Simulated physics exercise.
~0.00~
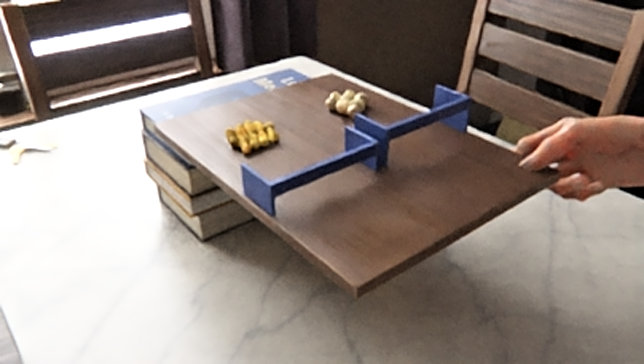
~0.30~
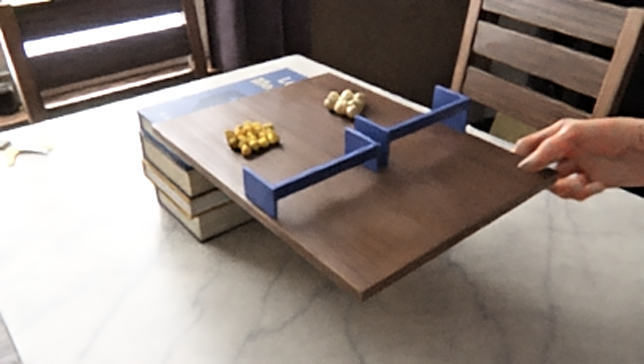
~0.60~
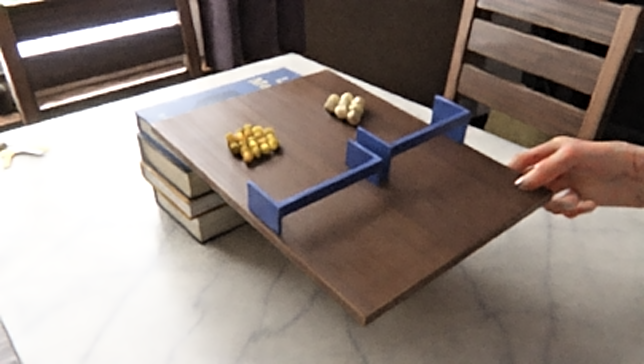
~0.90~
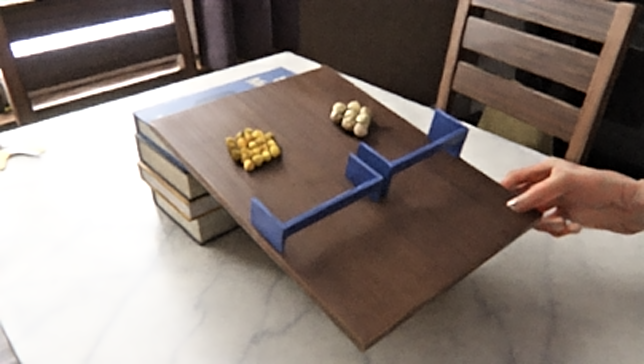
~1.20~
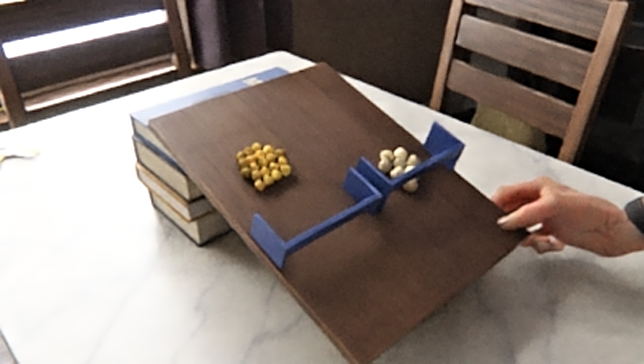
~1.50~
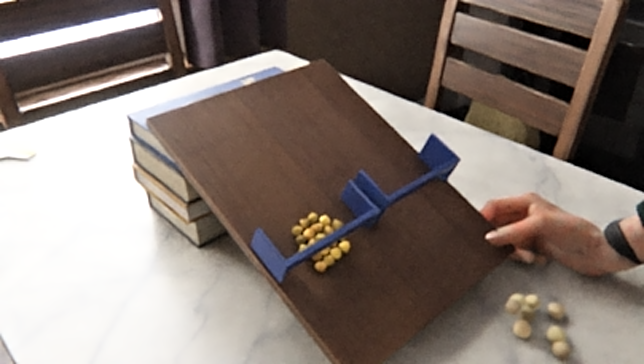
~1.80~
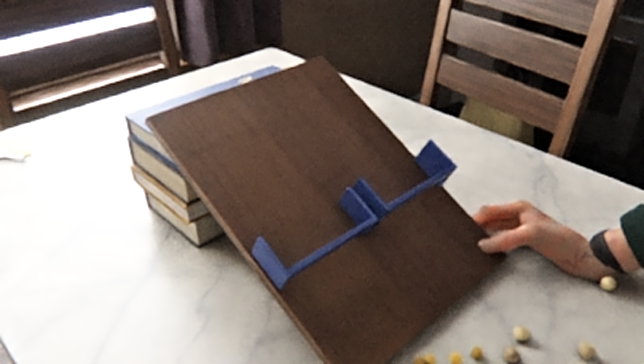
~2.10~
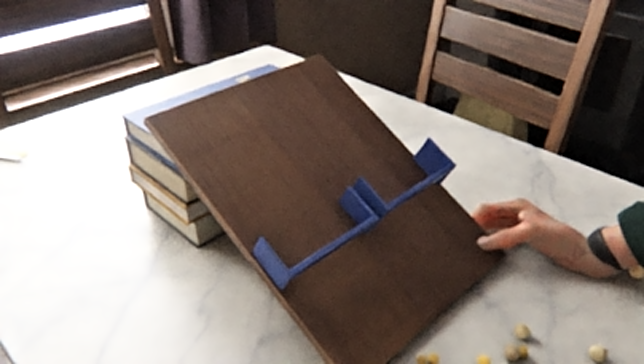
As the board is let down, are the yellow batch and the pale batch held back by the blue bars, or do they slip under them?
Both batches slip under their bars. The pale pieces go beneath the far bar first, and the yellow ones then pass beneath the near bar, leaving nothing held on the board.
At first, a hand holds up the right end of a brown board whose far end rests on a stack of books, with a yellow batch of small round pieces nearer the viewer and a pale batch farther off, both above two blue bars. The hand lowers its end, and for a while both batches stay put as the slope steepens. Then the pale pieces run down and pass under the far bar, spilling on to the table. The yellow ones follow, slipping beneath the near bar. Finally the board rests steeply, bare but for its bars, with a few pieces lying on the table and the hand still at the edge.
